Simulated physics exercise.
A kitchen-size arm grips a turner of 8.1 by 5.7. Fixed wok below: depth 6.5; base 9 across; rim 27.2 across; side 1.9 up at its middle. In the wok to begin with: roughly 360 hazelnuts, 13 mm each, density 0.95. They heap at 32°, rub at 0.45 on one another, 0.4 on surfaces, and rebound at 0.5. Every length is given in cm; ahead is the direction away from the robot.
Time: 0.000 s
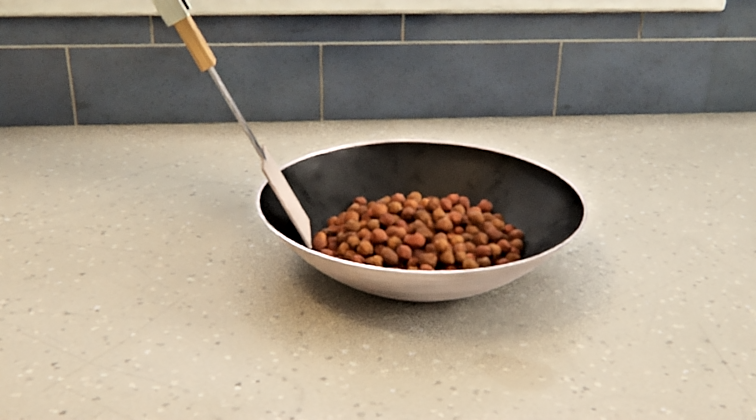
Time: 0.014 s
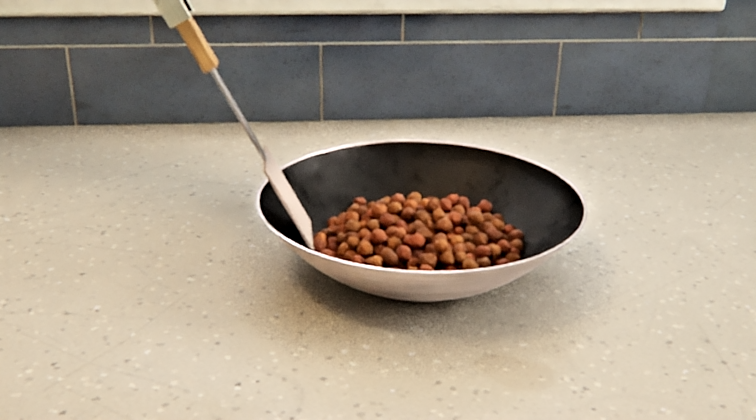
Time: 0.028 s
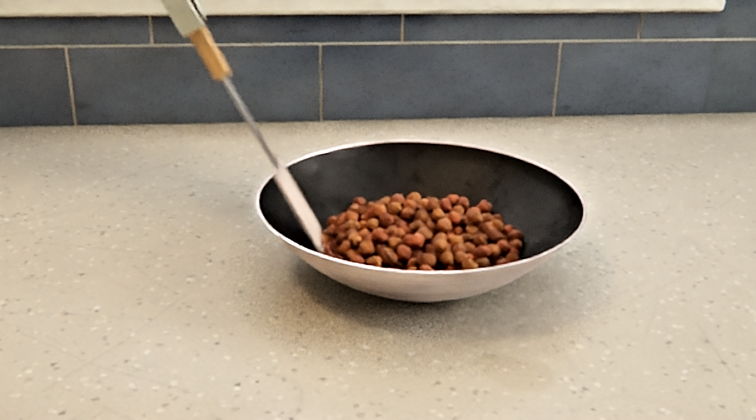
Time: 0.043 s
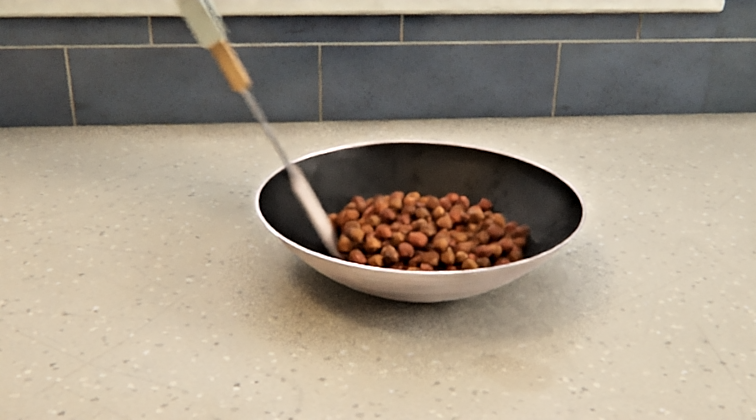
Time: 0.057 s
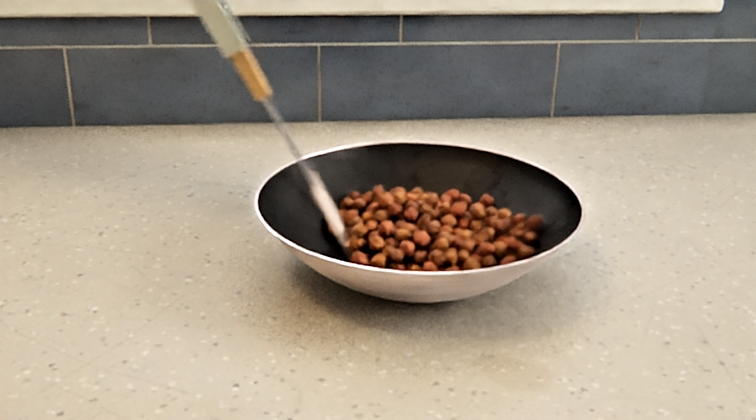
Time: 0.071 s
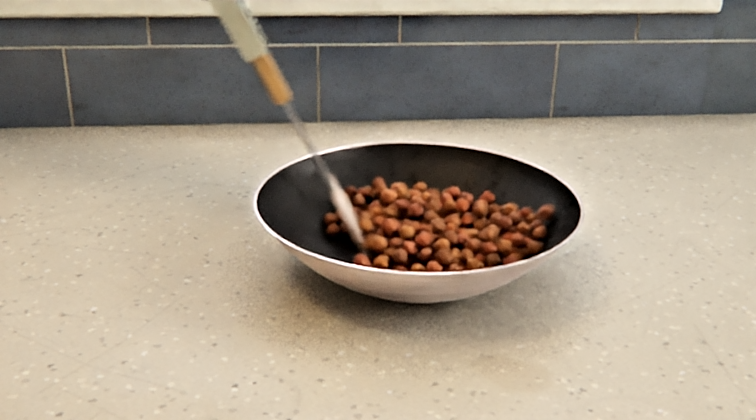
A turner with a wooden collar on its handle slides rightward from the left side of a dark-lined wok on a speckled countertop, pushing into the heap of brown hazelnuts and shifting some of them to the right.
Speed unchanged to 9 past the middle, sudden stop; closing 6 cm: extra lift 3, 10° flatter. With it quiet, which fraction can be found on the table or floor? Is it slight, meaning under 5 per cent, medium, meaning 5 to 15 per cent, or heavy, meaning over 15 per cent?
It is heavy, over 15 per cent.
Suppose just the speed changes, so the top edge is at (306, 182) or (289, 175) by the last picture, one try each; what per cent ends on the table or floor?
About 20 and 10 per cent.
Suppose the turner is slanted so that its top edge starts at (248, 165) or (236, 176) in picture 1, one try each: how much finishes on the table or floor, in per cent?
Some 30 per cent, then some 30 per cent.
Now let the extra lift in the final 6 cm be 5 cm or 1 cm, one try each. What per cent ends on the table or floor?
It comes to around 30 per cent on the first try and around 30 per cent on the second.
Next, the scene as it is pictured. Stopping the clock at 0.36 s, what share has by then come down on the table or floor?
I'd say close to 10 in a hundred.
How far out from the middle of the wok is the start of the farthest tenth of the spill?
65 cm.
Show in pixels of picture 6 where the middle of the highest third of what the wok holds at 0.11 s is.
Roughly at (458, 222).
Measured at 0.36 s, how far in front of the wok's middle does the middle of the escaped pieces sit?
That distance is around 22 cm.
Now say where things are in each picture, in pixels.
In the first frame, turner top edge at (263, 156), sloping 63°; upper third of the load around (419, 230), from x 320 to 515, top at y 200; 358 in the wok.
In the second frame, turner top edge at (265, 158), sloping 63°; upper third of the load around (419, 230), from x 320 to 515, top at y 200.
In the third frame, turner top edge at (276, 165), sloping 63°; upper third of the load around (421, 230), from x 325 to 515, top at y 200.
In the fourth frame, turner top edge at (294, 176), sloping 63°; upper third of the load around (422, 231), from x 335 to 520, top at y 200.
In the fifth frame, turner top edge at (314, 183), sloping 63°; upper third of the load around (426, 228), from x 330 to 535, top at y 195.
In the sixth frame, turner top edge at (333, 187), sloping 63°; upper third of the load around (430, 224), from x 330 to 545, top at y 185; 358 in the wok.
By 0.11 s, sloping 63°, highest piece 7 above the table; 358 in the wok.
By 0.14 s, sloping 60°, highest piece 8 above the table; 357 in the wok, 1 on the blade or in flight.
By 0.36 s, sloping 53°, highest piece 23 above the table; 250 in the wok, 31 on the table or floor, 77 on the blade or in flight.
By 1.41 s, sloping 53°, highest piece 5 above the table; 250 in the wok, 108 on the table or floor.
Final count, 250 in the wok, 108 on the table or floor. That is 30 % on the table or floor.
